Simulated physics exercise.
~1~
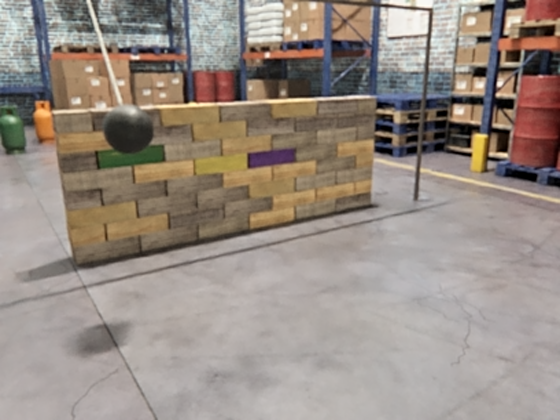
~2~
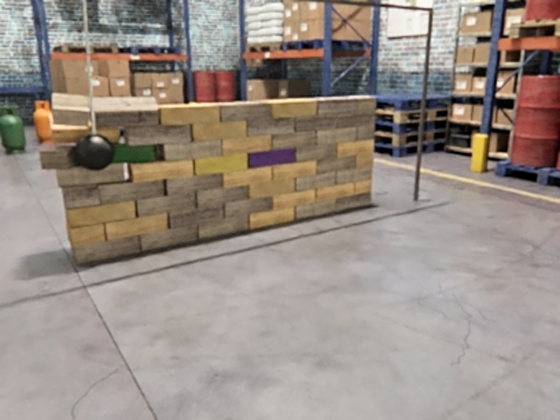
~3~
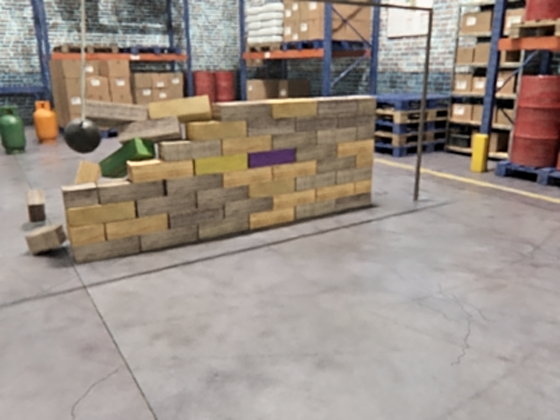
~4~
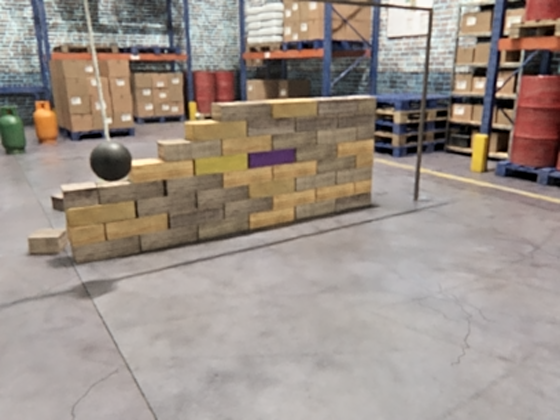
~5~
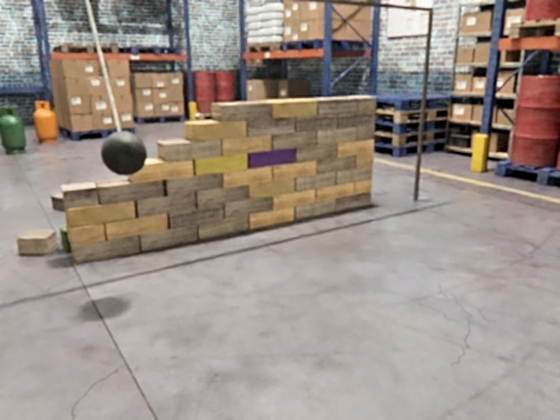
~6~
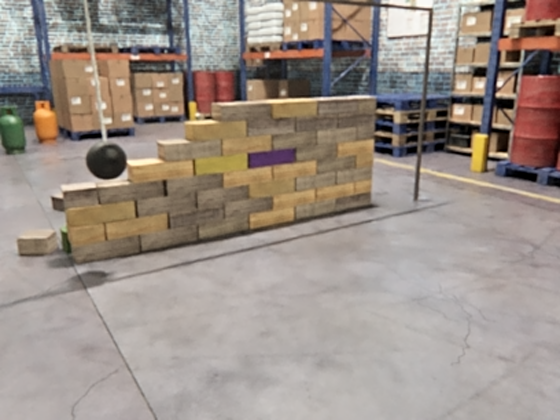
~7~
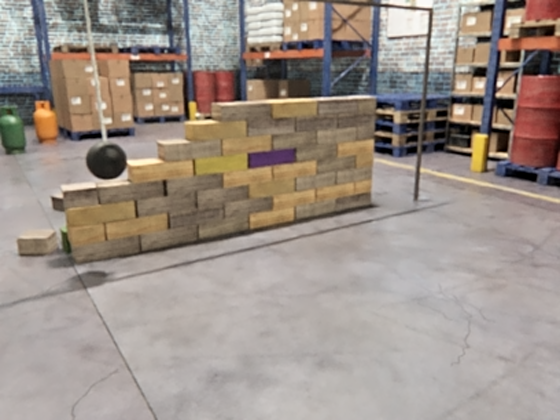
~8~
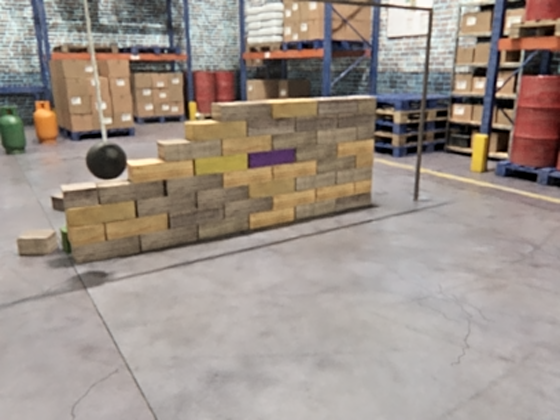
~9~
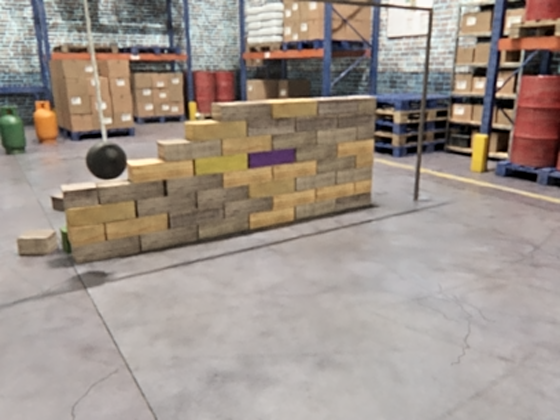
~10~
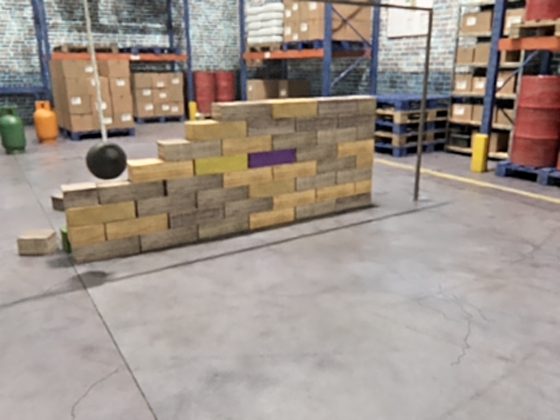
A hanging ball swings into the wall's left end, knocking down several blocks, including the green one.
